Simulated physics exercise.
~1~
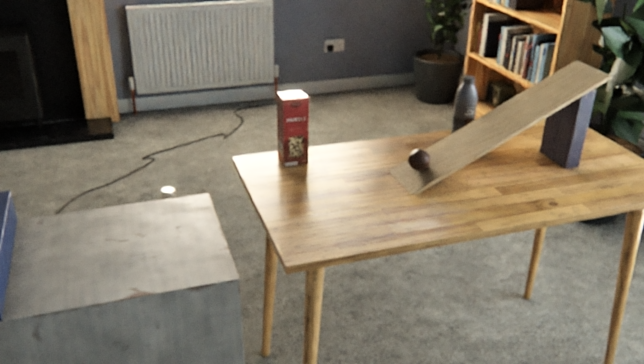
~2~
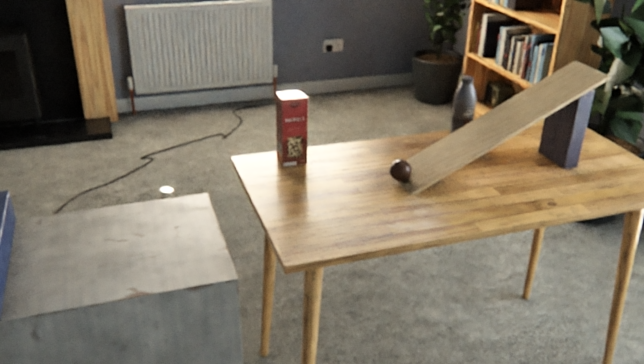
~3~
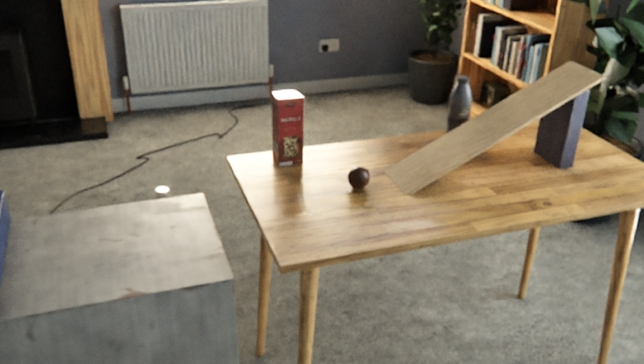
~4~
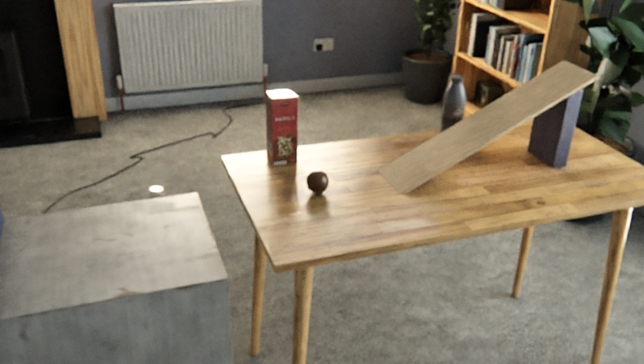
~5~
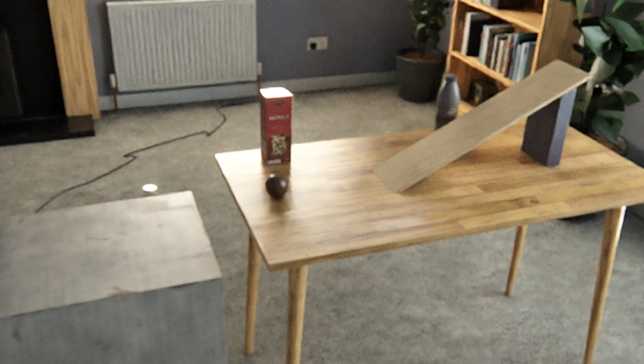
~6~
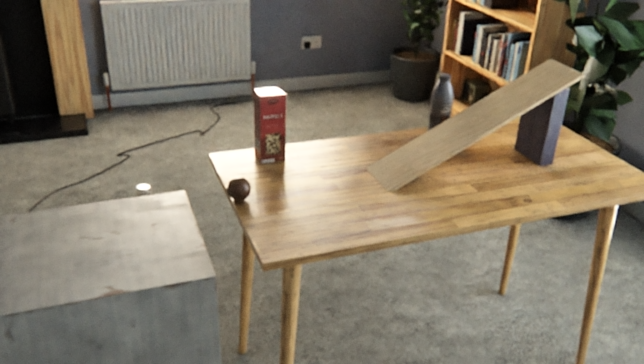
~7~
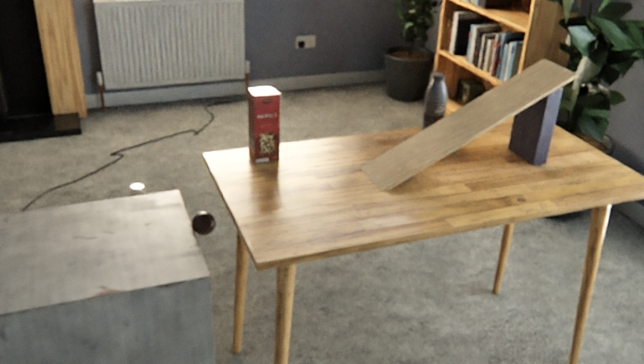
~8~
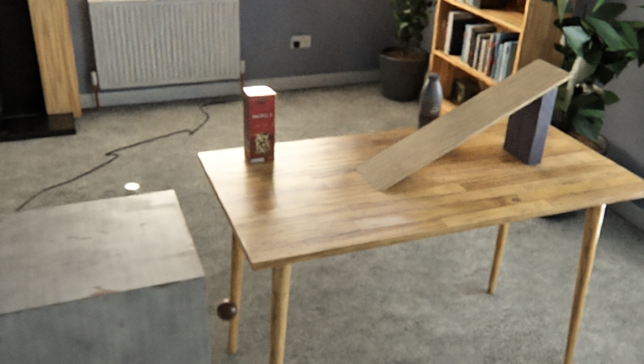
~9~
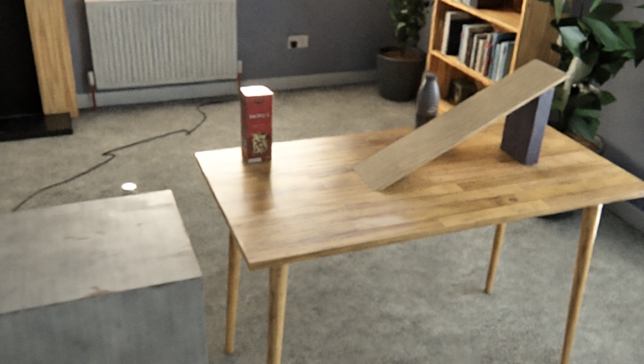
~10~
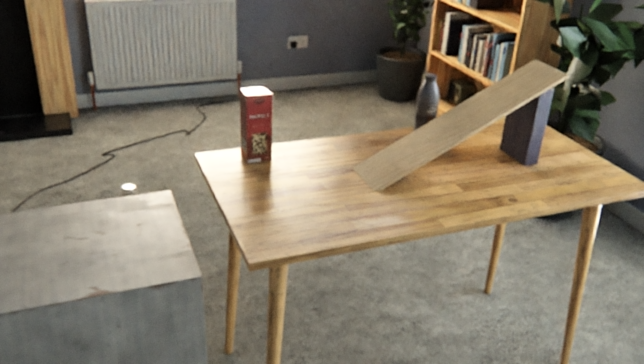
A brown onion rolls left off a ramp, crosses the table and drops into the gap.
